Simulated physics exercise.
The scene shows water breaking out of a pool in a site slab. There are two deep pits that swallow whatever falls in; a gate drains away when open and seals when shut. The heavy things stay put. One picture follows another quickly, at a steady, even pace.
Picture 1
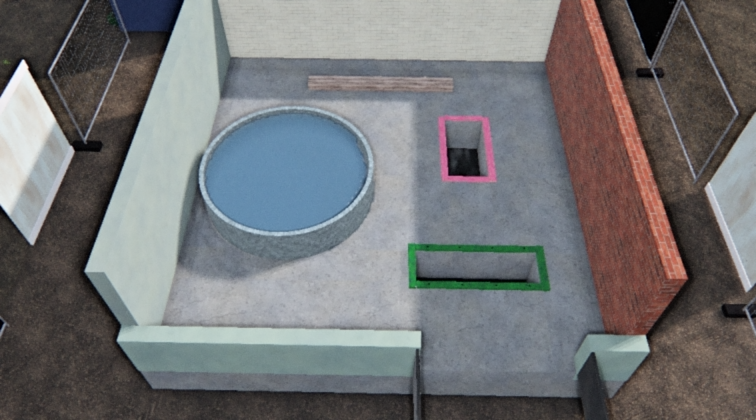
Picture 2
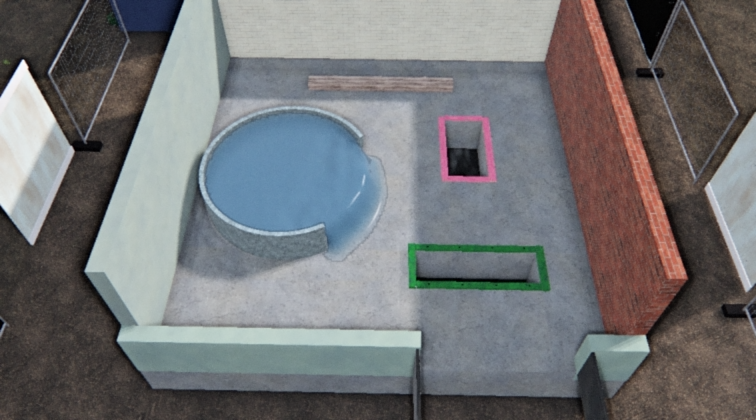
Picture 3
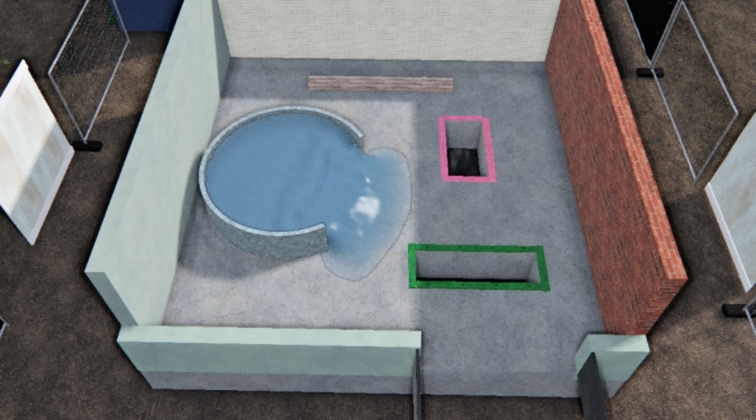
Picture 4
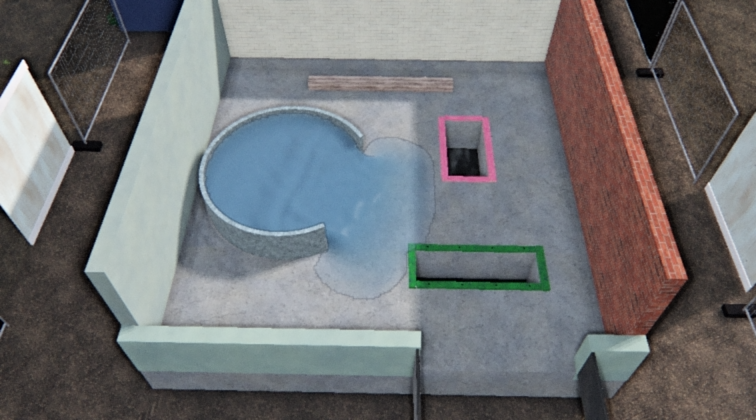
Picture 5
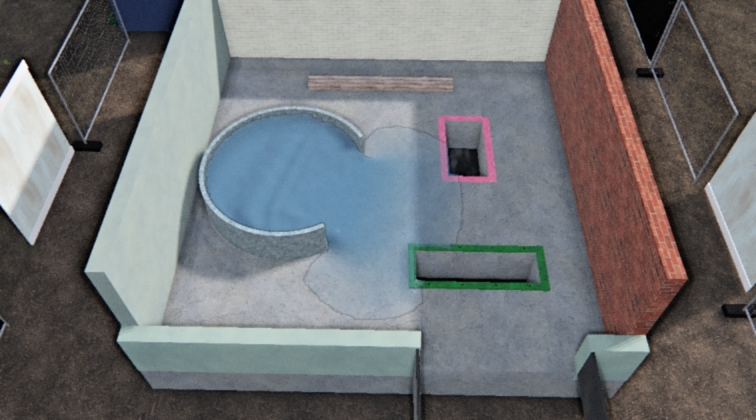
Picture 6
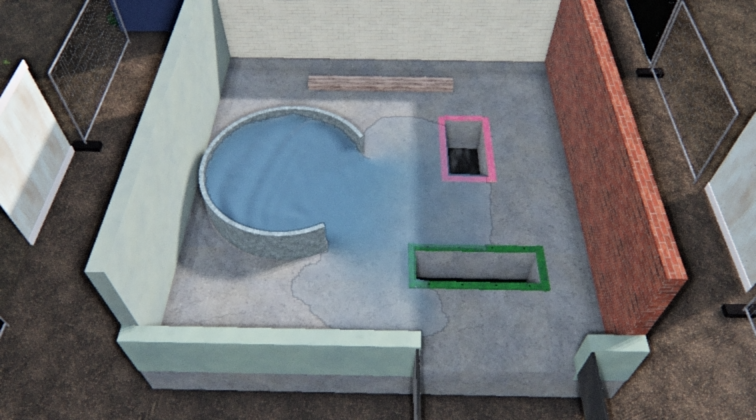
At first, still blue water fills a round pool on a walled grey slab. Then a gap opens in the pool's right side and water pours out, spreading rightward and toward the low front wall in a widening, thinning sheet that reaches the edges of the pink-rimmed and green-rimmed openings.
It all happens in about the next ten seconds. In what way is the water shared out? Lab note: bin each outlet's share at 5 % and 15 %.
Bins - gate: Over 15 %; pink pit: Over 15 %; green pit: Over 15 %.
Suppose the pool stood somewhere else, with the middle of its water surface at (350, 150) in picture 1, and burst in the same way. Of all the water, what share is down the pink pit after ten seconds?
Estimate for the pink pit - some 35 in a hundred.
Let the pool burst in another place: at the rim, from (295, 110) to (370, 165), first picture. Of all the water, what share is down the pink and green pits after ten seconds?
Per cent: Pink 40, green 4.
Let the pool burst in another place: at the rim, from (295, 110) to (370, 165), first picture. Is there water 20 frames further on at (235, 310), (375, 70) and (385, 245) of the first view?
Spot by spot: Unaffected, then soaked through, then unaffected.
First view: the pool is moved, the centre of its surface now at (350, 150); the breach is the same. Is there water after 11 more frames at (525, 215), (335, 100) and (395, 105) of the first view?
Checking the three spots, I get swamped, high and dry, high and dry.
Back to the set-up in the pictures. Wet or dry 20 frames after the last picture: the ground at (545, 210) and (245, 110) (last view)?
Taking them as listed, one is inundated and the next is left untouched.
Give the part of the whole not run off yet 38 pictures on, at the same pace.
Around 52 percent.
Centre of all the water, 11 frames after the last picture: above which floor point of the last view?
Centre: Close to (359, 205).
A moment on, water covers 30 % of the floor; the gate 1 %, the pink pit 3 %, the green pit 4 %.
Next, water covers 35 % of the floor; the gate 3 %, the pink pit 7 %, the green pit 9 %.
Then, water covers 45 % of the floor; the gate 7 %, the pink pit 11 %, the green pit 15 %.
Later, water covers 65 % of the floor; the gate 14 %, the pink pit 15 %, the green pit 19 %.
In the end, water covers 85 % of the floor; the gate 20 %, the pink pit 19 %, the green pit 20 %.
